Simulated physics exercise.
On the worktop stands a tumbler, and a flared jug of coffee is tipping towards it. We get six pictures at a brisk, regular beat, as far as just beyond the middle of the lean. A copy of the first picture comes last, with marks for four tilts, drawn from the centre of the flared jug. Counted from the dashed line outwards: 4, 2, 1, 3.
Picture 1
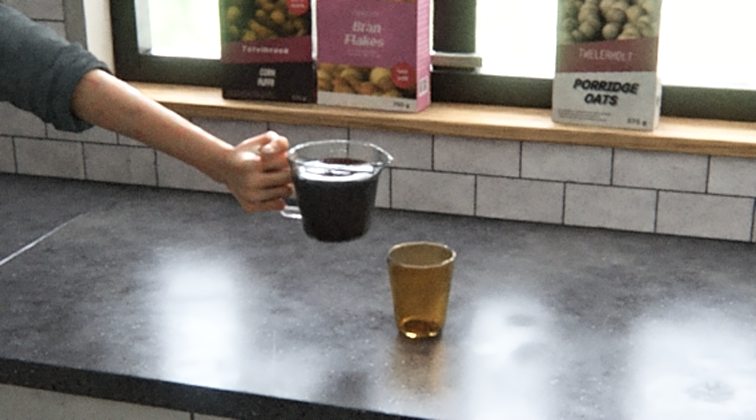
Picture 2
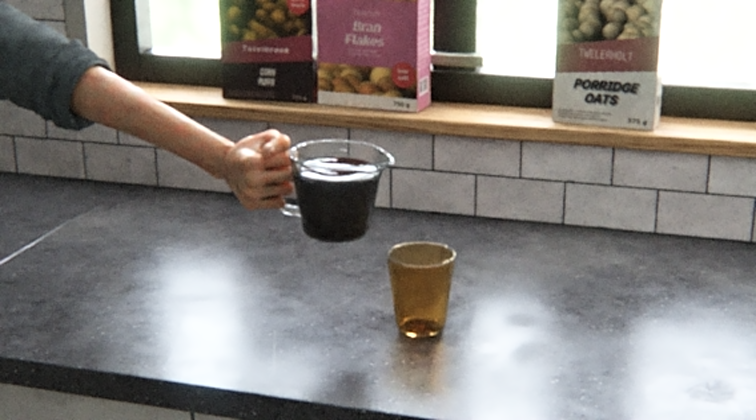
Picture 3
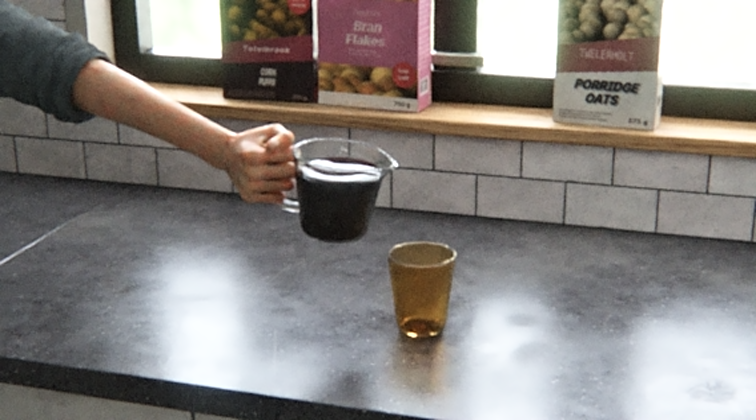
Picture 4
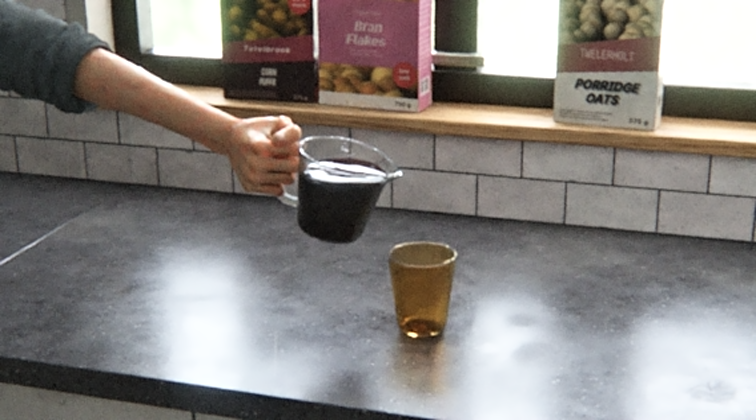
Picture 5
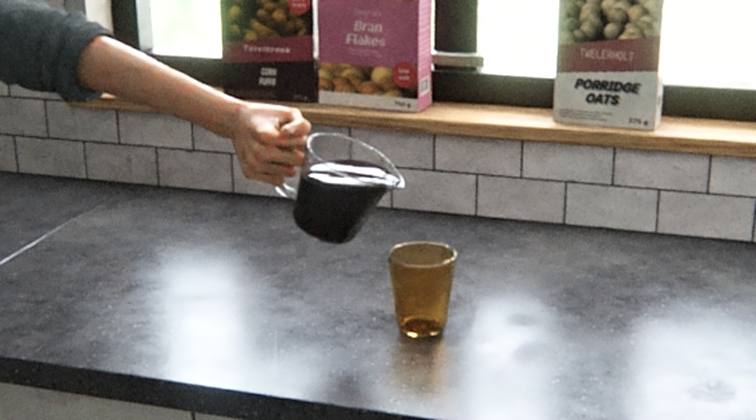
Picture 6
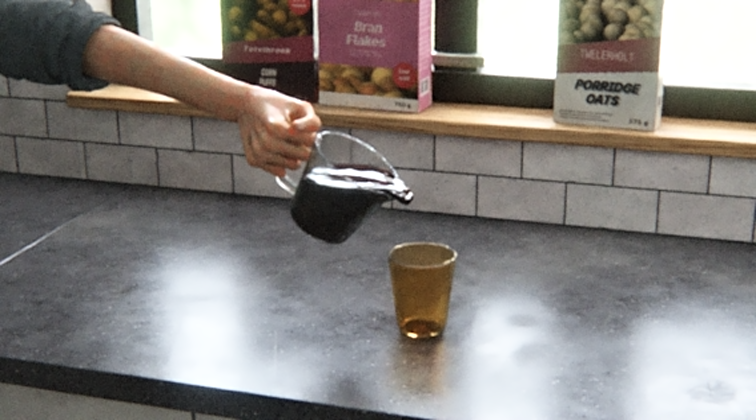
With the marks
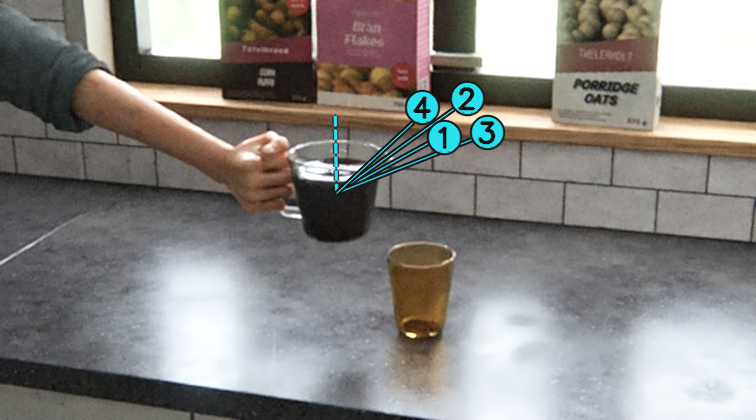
The clip shows a hand holding a clear jug of dark liquid above a worktop, near an amber tumbler, at first upright, then tilting it gradually to the right until the liquid reaches over the lip.
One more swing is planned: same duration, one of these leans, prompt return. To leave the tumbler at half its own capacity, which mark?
Line 4.
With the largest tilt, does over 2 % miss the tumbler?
Yes, it does.
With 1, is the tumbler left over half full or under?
Over.
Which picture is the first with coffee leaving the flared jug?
Picture 6.
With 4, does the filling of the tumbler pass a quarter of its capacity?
Yes, it does.
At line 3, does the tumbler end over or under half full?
Over.
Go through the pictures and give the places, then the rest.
Upright, lip at (390, 161); rim of the tumbler round (421, 254); nothing has left yet, in the first frame.
Upright, lip at (392, 162); nothing has left yet, in the second frame.
Tipped about 7°, lip at (395, 167); nothing has left yet, in the third frame.
Tipped about 14°, lip at (399, 175); nothing has left yet, in the fourth frame.
Tipped about 23°, lip at (402, 186); nothing has left yet, in the fifth frame.
Tipped about 33°, lip at (403, 197); coffee is over the lip, down to (403, 197), in the sixth frame.
In cyan, 1 at (427, 143); 2 at (454, 108); 3 at (472, 139); 4 at (412, 123).
Choosing 1, the tumbler ends with about 73 % of what it can hold; 6 % of the coffee is spilt.
Choosing 2, the tumbler ends with about 65 % of what it can hold.
Choosing 3, the tumbler ends with about 80 % of what it can hold; 13 % of the coffee is spilt.
Choosing 4, the tumbler ends with about 47 % of what it can hold.
